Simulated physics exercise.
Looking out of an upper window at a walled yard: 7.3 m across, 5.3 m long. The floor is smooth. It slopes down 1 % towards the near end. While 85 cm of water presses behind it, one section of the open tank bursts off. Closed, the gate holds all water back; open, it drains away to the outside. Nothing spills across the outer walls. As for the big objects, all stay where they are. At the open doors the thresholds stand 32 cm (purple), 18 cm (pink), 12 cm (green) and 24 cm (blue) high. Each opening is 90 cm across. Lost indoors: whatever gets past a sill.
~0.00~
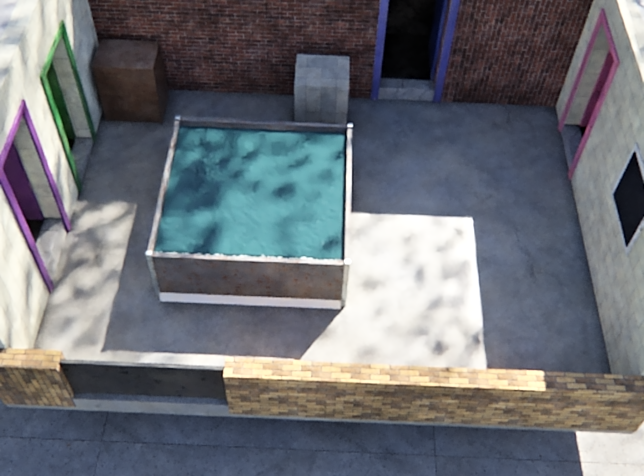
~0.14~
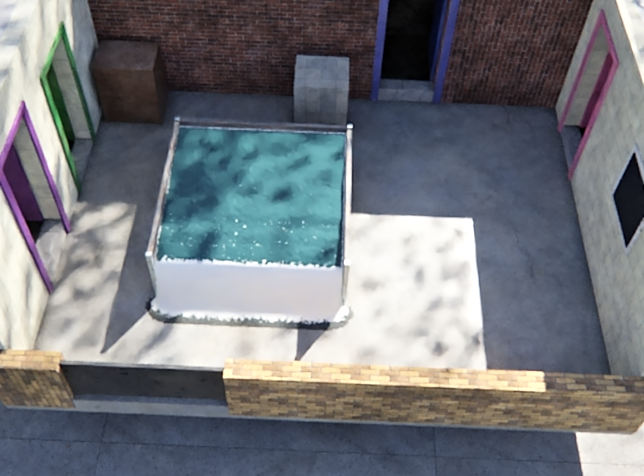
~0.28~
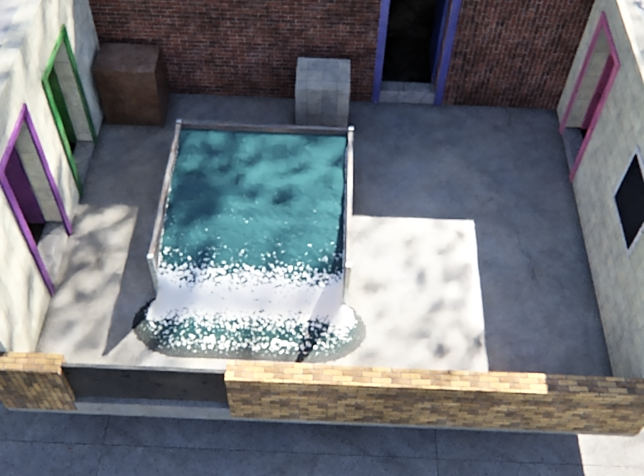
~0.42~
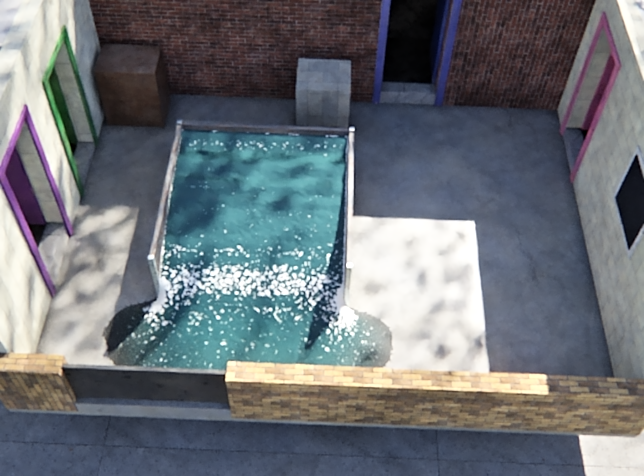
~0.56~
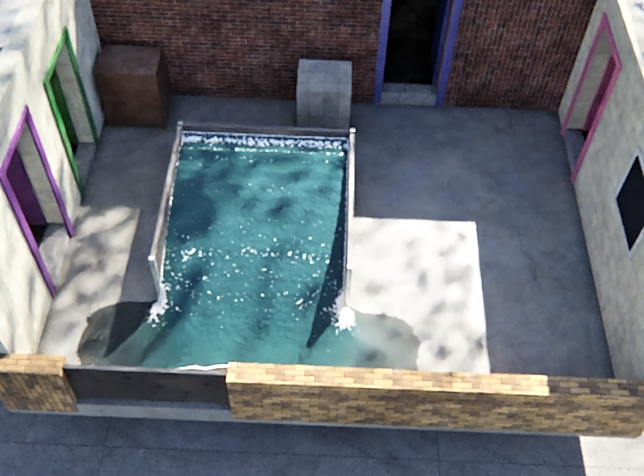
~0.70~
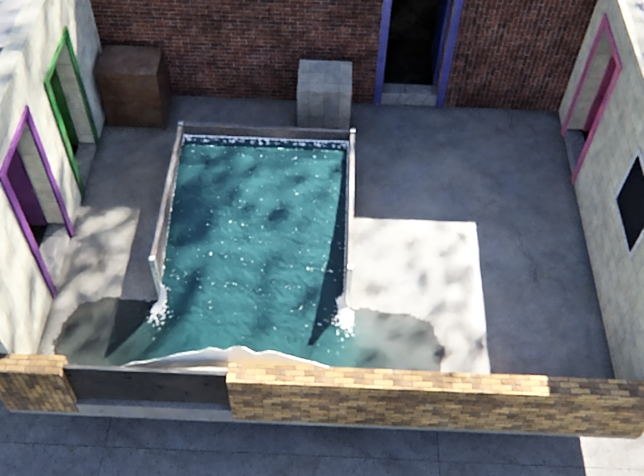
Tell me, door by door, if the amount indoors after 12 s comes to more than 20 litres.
Door by door: The purple door lets in no more than 20 litres; the pink door lets in no more than 20 litres; the green door lets in more than 20 litres; the blue door lets in no more than 20 litres.
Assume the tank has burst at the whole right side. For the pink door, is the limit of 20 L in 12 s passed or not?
In that case, pink door: More than that.
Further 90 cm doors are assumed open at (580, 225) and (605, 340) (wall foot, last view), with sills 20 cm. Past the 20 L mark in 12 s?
Less, more.
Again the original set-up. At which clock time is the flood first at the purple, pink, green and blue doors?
Purple = 1.6 s, pink = 2.8 s, green = 2.2 s, blue = 4.0 s.
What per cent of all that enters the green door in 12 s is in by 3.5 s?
About 0 per cent.
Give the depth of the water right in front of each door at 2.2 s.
Purple 23 cm, pink 0 cm, green 4 cm, blue 0 cm.
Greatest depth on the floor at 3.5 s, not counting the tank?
It tops out at some 36 cm.
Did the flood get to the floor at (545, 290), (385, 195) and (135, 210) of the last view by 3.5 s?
First spot submerged, second not yet wet, third submerged.
After 1.4 s water covers 25 % of the floor and is deepest (67 cm) near (247, 393); purple door not reached, pink door not reached, green door not reached, blue door not reached.
After 2.2 s water covers 45 % of the floor and is deepest (64 cm) near (29, 384); purple door 23 cm at the sill, 0 L in, pink door not reached, green door 4 cm at the sill, 0 L in, blue door not reached.
After 3.5 s water covers 70 % of the floor and is deepest (36 cm) near (149, 128); purple door 22 cm at the sill, 0 L in, pink door 10 cm at the sill, 0 L in, green door 8 cm at the sill, 0 L in, blue door not reached.
After 7.0 s water covers 100 % of the floor and is deepest (26 cm) near (282, 168); purple door 10 cm at the sill, 0 L in, pink door 14 cm at the sill, 1 L in, green door 14 cm at the sill, 52 L in, blue door 18 cm at the sill, 7 L in.
After 12.0 s water covers 100 % of the floor and is deepest (20 cm) near (102, 387); purple door 15 cm at the sill, 0 L in, pink door 15 cm at the sill, 1 L in, green door 13 cm at the sill, 86 L in, blue door 12 cm at the sill, 7 L in.
